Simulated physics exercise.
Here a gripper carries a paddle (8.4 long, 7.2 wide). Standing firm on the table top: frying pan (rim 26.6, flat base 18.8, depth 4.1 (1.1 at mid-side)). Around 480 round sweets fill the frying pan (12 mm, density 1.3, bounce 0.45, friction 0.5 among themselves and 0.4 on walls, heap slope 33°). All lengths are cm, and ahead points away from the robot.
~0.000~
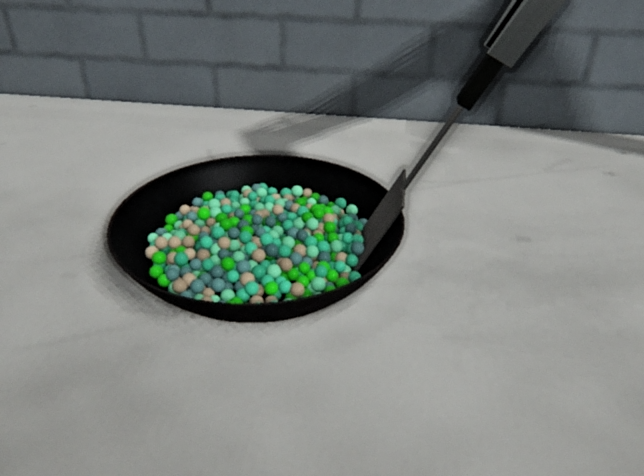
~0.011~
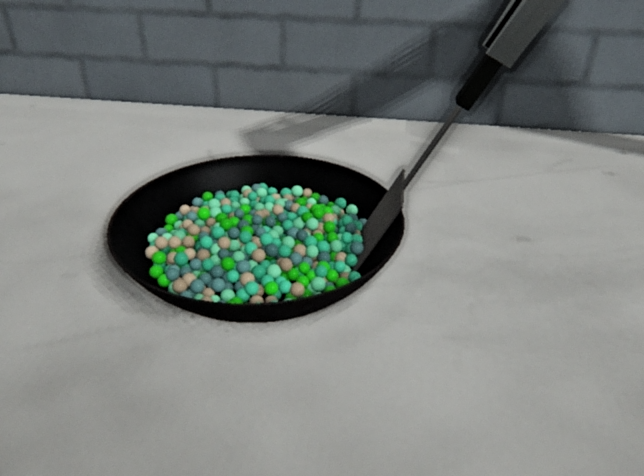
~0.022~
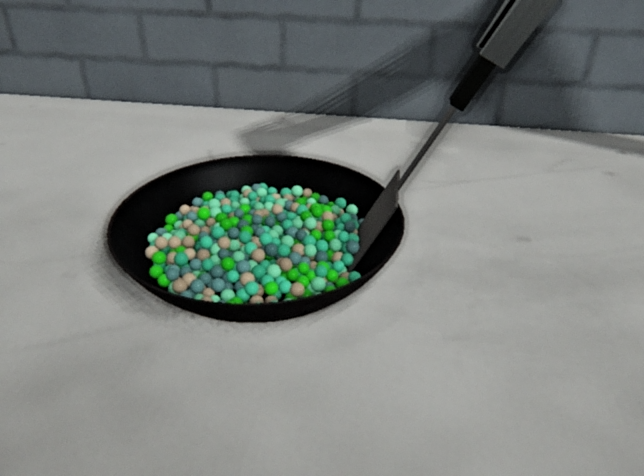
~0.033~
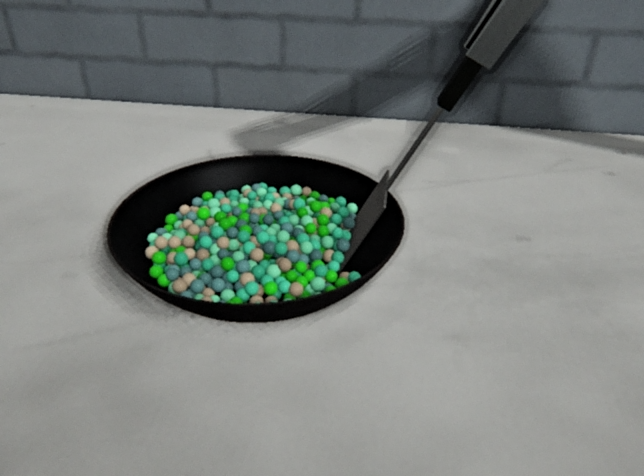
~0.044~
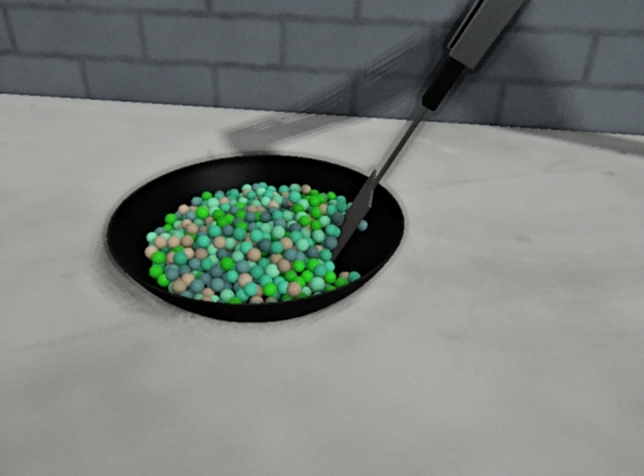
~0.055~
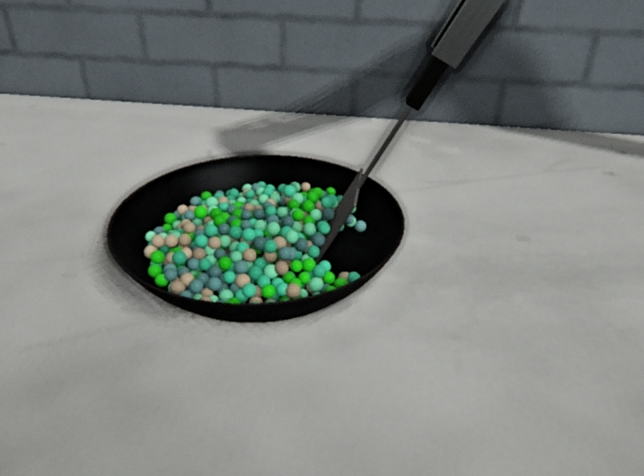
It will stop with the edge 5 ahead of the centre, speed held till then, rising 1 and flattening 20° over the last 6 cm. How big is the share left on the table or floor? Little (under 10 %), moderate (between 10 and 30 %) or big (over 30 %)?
On the table or floor the share is little, under 10 %.
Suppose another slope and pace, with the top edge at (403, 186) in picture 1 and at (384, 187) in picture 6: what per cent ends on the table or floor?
Some 0 per cent.
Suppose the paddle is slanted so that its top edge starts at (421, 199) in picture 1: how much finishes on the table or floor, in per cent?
About 5 per cent.
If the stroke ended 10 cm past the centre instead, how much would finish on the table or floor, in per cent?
It would be near 30 per cent.
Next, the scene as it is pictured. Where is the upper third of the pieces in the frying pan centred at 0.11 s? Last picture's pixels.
Near (242, 217).
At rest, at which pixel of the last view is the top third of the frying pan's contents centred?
At about (177, 211).
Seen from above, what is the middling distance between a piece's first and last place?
About 3 cm.
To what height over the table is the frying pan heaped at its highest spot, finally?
Some 5.5 cm.
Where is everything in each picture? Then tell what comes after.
The first picture shows the paddle top edge at (404, 186), sloping 63°; upper third of the load around (260, 232), from x 150 to 365, top at y 190; 480 in the frying pan.
The second picture shows the paddle top edge at (403, 187), sloping 63°; upper third of the load around (260, 232), from x 150 to 365, top at y 190.
The third picture shows the paddle top edge at (398, 187), sloping 63°; upper third of the load around (264, 233), from x 150 to 365, top at y 190.
The fourth picture shows the paddle top edge at (387, 187), sloping 63°; upper third of the load around (268, 230), from x 150 to 360, top at y 190.
The fifth picture shows the paddle top edge at (373, 187), sloping 63°; upper third of the load around (265, 228), from x 150 to 360, top at y 190.
The sixth picture shows the paddle top edge at (359, 186), sloping 63°; upper third of the load around (270, 226), from x 150 to 360, top at y 185; 480 in the frying pan.
After 0.08 s, sloping 63°, highest piece 7 above the table; 480 in the frying pan.
After 0.11 s, sloping 56°, highest piece 8 above the table; 480 in the frying pan.
After 0.33 s, sloping 43°, highest piece 5 above the table; 468 in the frying pan, 12 on the table or floor.
After 1.38 s, sloping 43°, highest piece 5 above the table; 467 in the frying pan, 13 on the table or floor.
In the end, 467 in the frying pan, 13 on the table or floor. That is 3 % on the table or floor.
